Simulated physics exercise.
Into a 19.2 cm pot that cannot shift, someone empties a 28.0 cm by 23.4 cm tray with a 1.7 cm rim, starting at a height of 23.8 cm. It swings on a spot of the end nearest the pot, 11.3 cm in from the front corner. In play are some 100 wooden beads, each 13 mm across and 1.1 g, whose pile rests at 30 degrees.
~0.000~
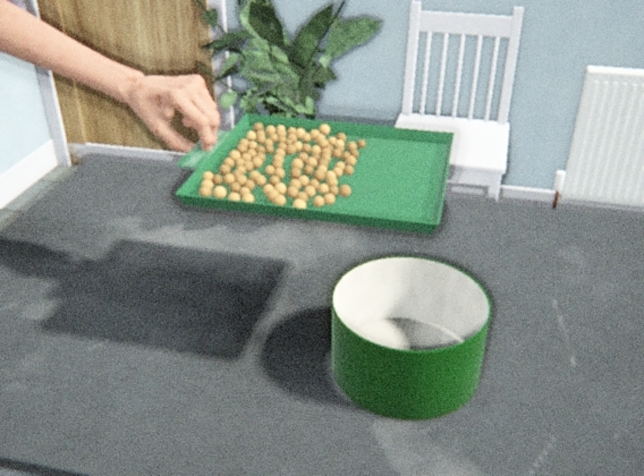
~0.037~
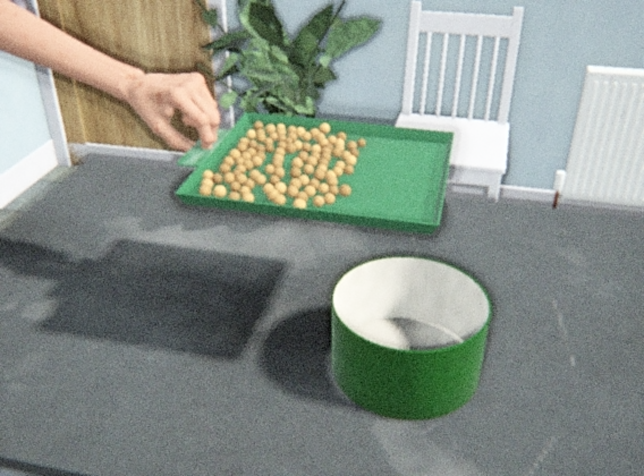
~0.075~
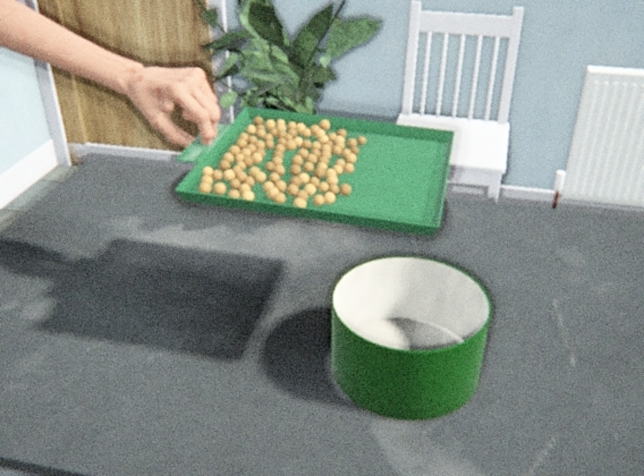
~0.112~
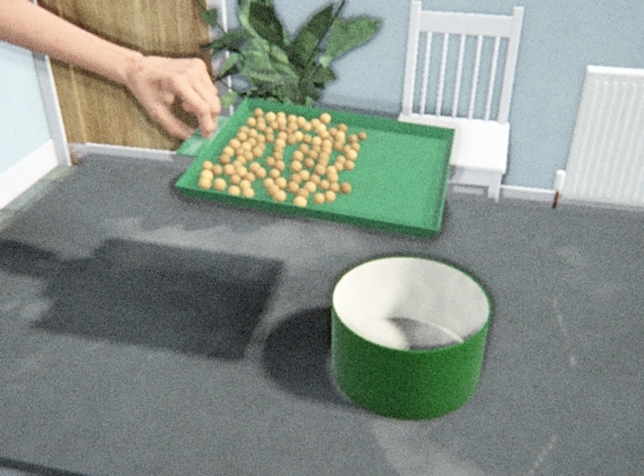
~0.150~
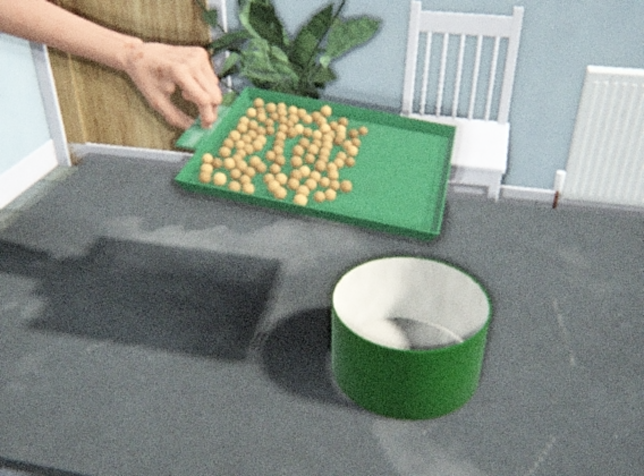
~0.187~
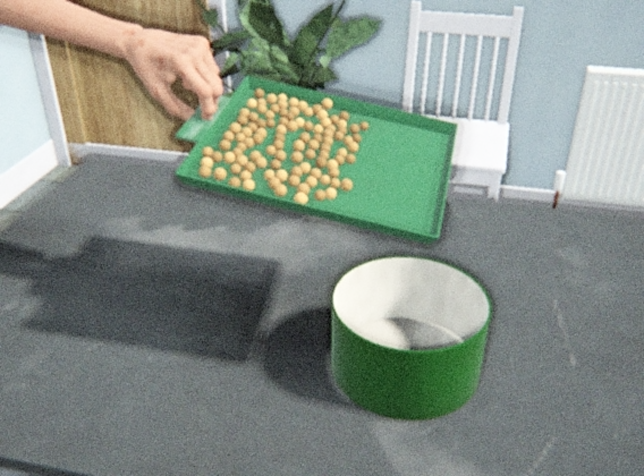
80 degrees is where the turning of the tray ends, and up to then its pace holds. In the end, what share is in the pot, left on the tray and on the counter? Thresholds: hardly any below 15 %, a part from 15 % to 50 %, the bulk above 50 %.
Pot: Over half the load; tray: Little of the load; counter: A decent amount of the load.
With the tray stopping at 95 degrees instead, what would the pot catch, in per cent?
Pot share: About 75 per cent.
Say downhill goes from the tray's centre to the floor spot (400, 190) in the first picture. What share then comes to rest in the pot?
The share comes to about 60 in a hundred.
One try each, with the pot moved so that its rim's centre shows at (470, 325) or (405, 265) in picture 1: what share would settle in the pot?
Around 95 per cent, then around 5 per cent.
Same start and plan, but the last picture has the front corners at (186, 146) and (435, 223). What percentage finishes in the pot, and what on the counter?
Final per cent - pot 35, counter 65.
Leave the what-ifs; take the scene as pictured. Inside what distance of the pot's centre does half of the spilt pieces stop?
I'd say close to 26 centimetres.
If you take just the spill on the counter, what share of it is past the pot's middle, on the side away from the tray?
Around 100 per cent, give or take.
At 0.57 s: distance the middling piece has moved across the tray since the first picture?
By then it sits near 12 cm from where it began.
After 0.57 s, tilt 45 degrees; the tray holds 100 %, the pot 0 %.
After 0.82 s, tilt 66 degrees; the tray holds 45 %, the pot 15 %.
Then, at 1.19 s, tilt 80 degrees; the tray holds 0 %, the pot 70 %.
At rest (1.9 s), pot 75 %, tray 0 %, counter 25 %.
